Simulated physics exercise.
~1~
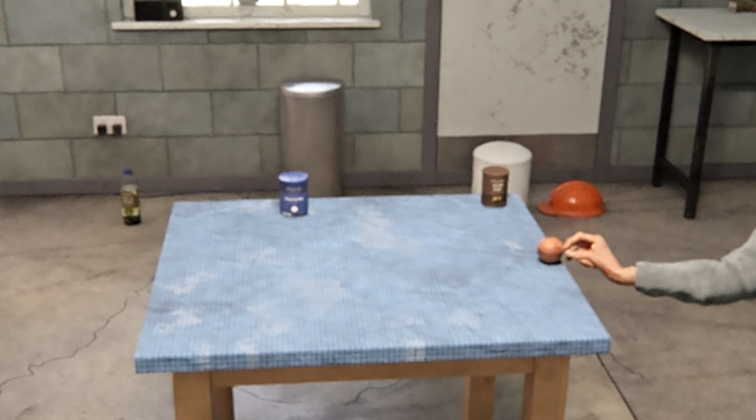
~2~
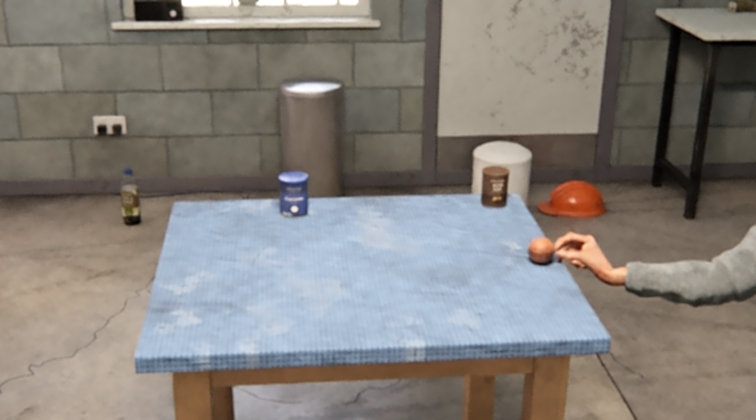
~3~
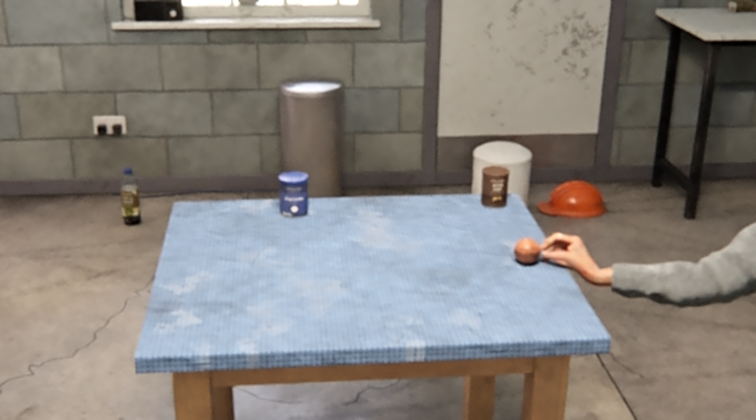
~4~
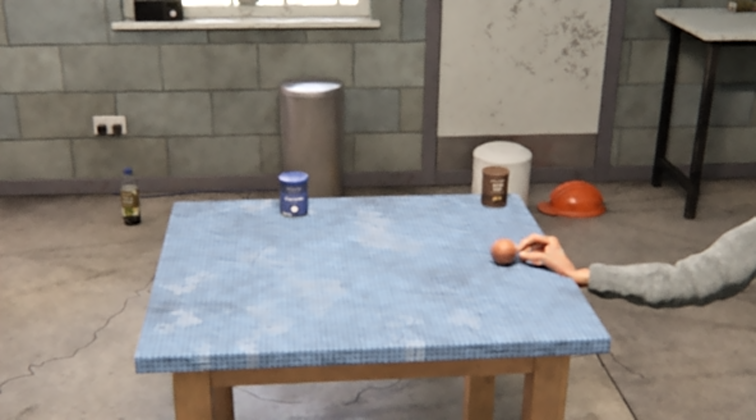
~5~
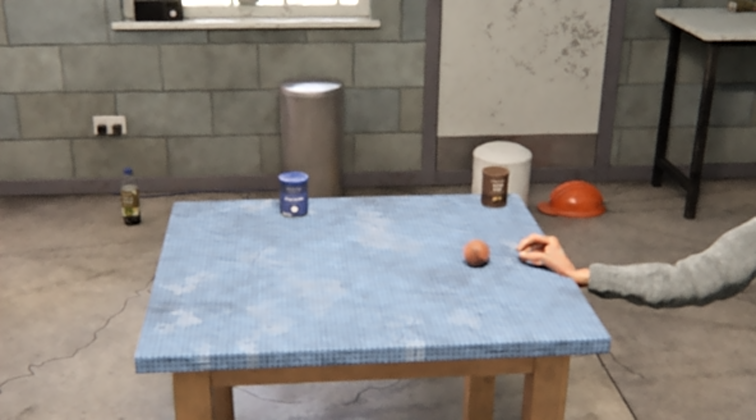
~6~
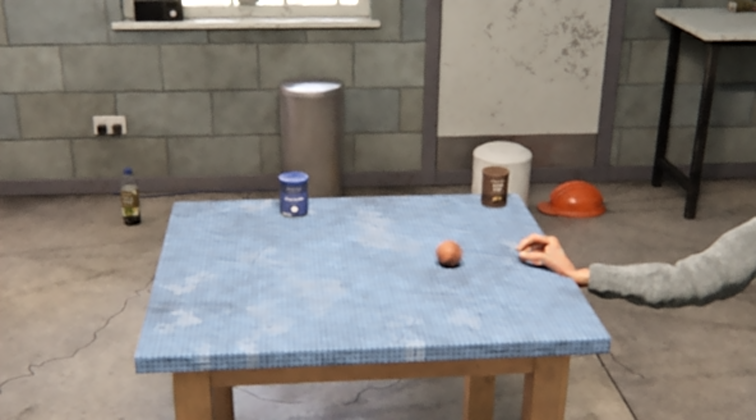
An orange ball is pushed leftward by a hand reaching in from the right, then rolls on across the table alone while the hand stays back. The table has a blue patterned top and wooden legs, with a blue tin and a brown one along its far edge. The fixed, slightly raised view shows a grey block-walled room with a metal bin and an orange hard hat behind.
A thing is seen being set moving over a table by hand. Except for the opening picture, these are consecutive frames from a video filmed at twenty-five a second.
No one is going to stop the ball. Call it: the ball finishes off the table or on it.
Off the table.
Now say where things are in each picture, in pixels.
The first picture shows under the hand; orange ball (550, 250).
The second picture shows under the hand; orange ball (541, 251).
The third picture shows under the hand; orange ball (527, 251).
The fourth picture shows orange ball (504, 252).
The fifth picture shows orange ball (477, 253) displaced about its own width.
The sixth picture shows orange ball (449, 254) displaced well along.
Then, 0.20 s past the last view, orange ball displaced well along near (315, 258).
Then, 0.50 s past the last view, orange ball now off the table.
Then, 0.90 s past the last view, things are still on the move.
Finally, off the table, orange ball.
